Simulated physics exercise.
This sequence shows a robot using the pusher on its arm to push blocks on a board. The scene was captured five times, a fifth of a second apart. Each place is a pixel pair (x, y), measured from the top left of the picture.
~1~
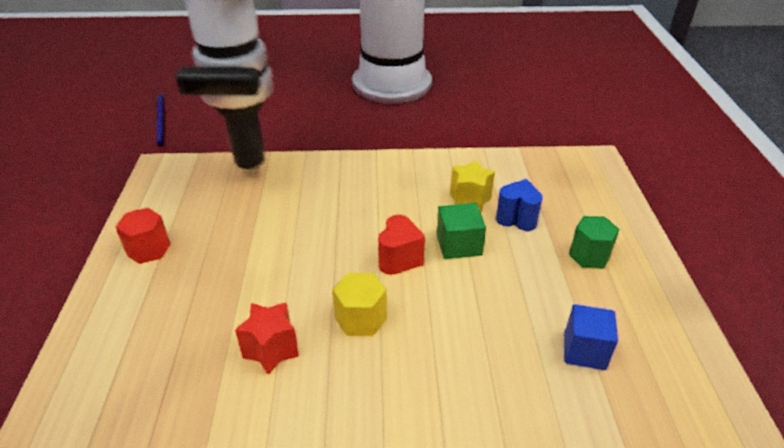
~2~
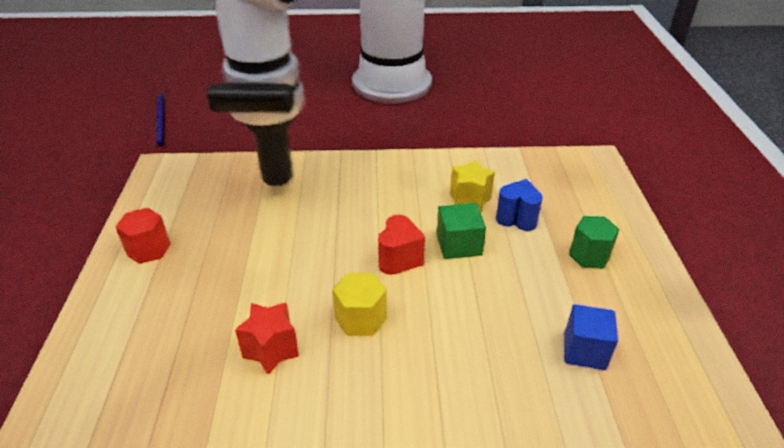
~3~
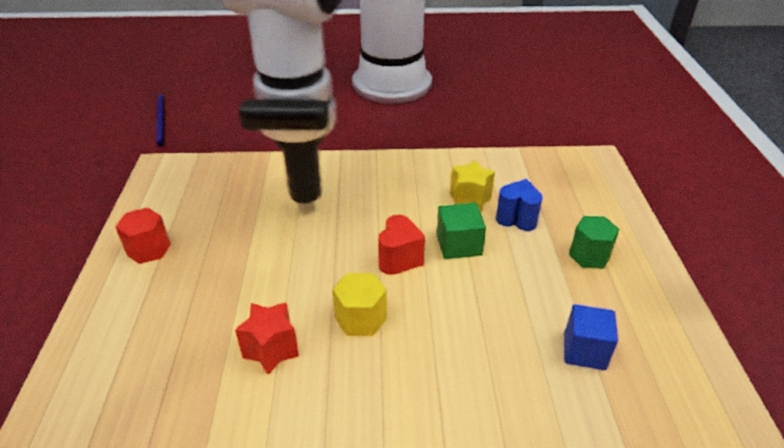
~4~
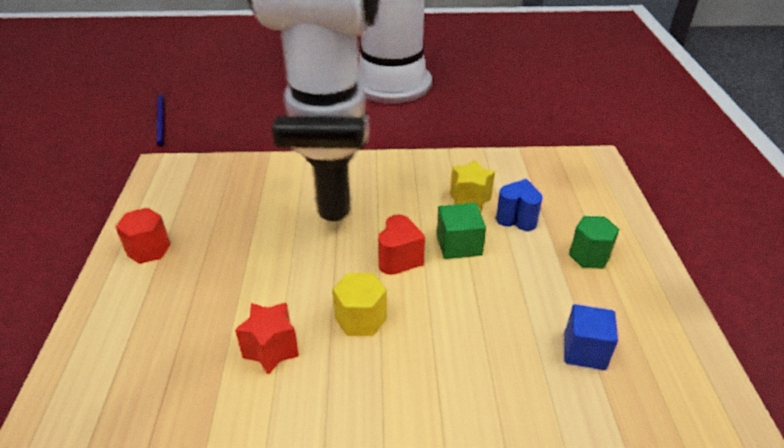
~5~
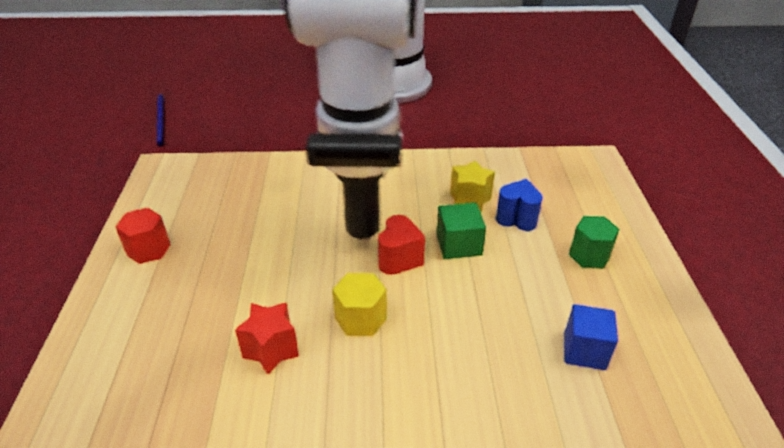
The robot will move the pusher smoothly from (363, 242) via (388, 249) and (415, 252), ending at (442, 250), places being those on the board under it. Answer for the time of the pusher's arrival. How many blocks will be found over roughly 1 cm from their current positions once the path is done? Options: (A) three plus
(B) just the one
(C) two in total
C - two in total.
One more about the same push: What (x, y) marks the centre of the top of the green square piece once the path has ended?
It ends at (482, 215).
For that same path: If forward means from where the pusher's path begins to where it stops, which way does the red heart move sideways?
Its shift is rightward.
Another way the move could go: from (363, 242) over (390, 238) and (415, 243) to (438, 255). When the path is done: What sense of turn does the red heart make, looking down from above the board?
That block twists clockwise.
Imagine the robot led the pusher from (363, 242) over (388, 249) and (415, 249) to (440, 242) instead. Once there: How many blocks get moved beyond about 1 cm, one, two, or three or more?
My guess is two.
On the path given first. Halfway along, pusher (402, 237); red heart (426, 240), turned 30° clockwise.
At the end, pusher (443, 236); red heart (445, 245), turned 70° clockwise; green square piece (482, 215), turned 15° anticlockwise; yellow star-shaped block not moved.
